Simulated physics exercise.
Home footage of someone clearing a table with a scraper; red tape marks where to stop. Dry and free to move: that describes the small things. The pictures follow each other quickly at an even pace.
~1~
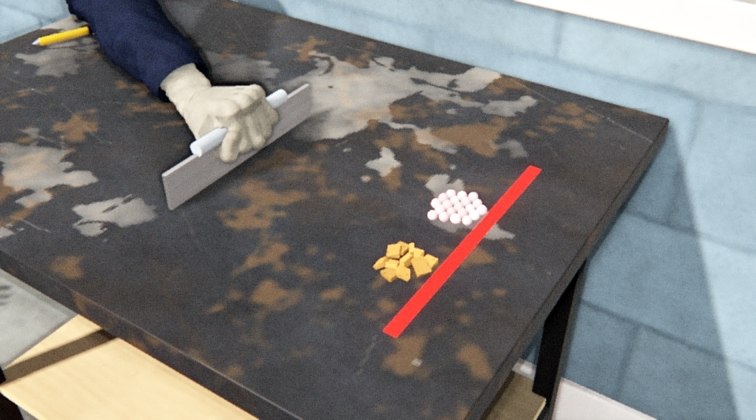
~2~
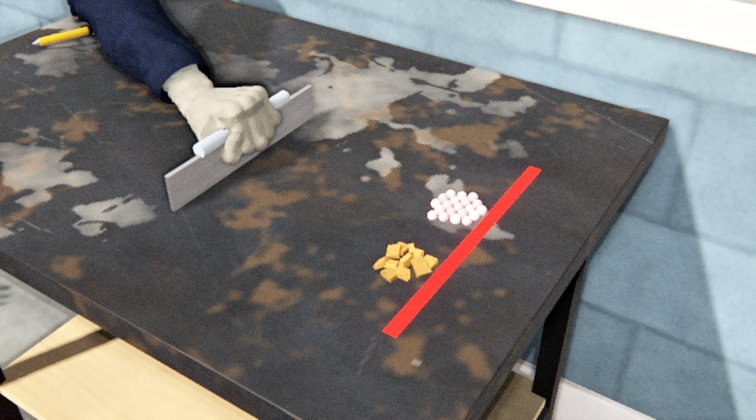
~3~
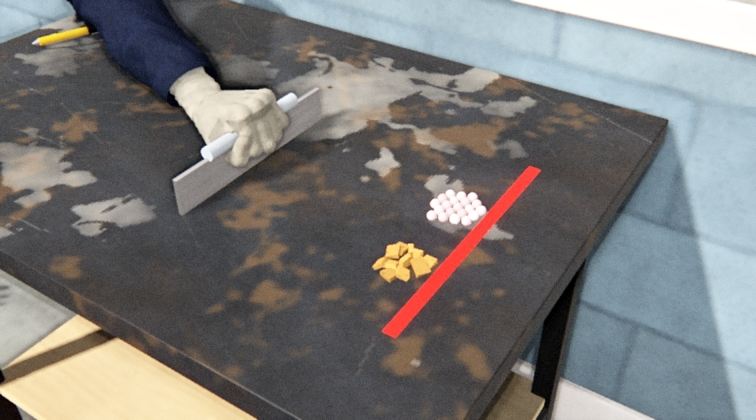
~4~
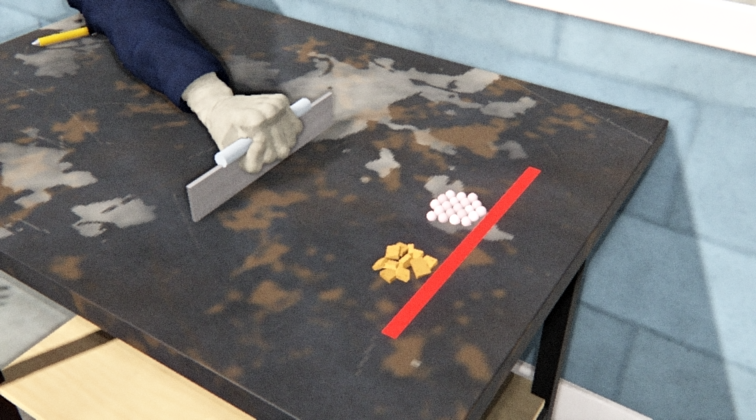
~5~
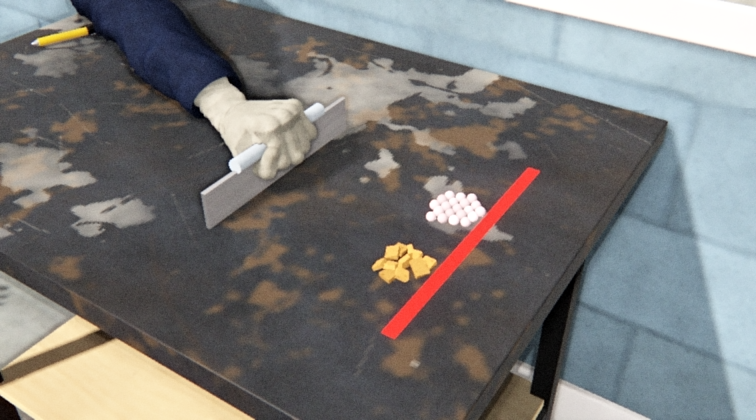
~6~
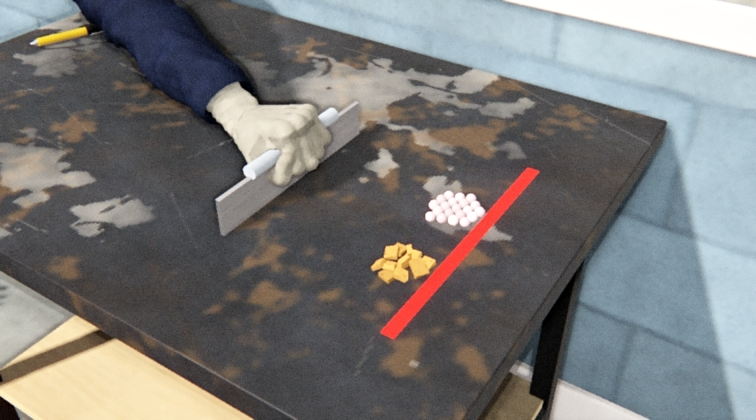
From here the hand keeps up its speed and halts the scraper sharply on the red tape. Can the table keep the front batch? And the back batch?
In order: Front batch: None of it falls. Back batch: Some of it falls.
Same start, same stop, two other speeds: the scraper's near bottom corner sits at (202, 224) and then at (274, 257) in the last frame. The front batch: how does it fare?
So, at the first spot it all remains in place and at the second spot it all remains in place.
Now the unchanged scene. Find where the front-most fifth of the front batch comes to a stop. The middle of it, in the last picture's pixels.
(473, 303), give or take.
Then, 0.33 s on from there, scraper still moving, near (384, 179); front batch all on the table, its front near (420, 269); back batch all on the table, its front near (479, 212).
Then, 0.69 s on from there, scraper stopped at the red tape; front batch all on the table, its front near (491, 292); back batch all on the table, its front near (545, 224).
Then, 0.97 s on from there, scraper stopped at the red tape; front batch all on the table, its front near (495, 294); back batch near two thirds over the edge.
In the end, scraper stopped at the red tape; front batch all on the table, its front near (495, 294); back batch the whole lot over the edge.
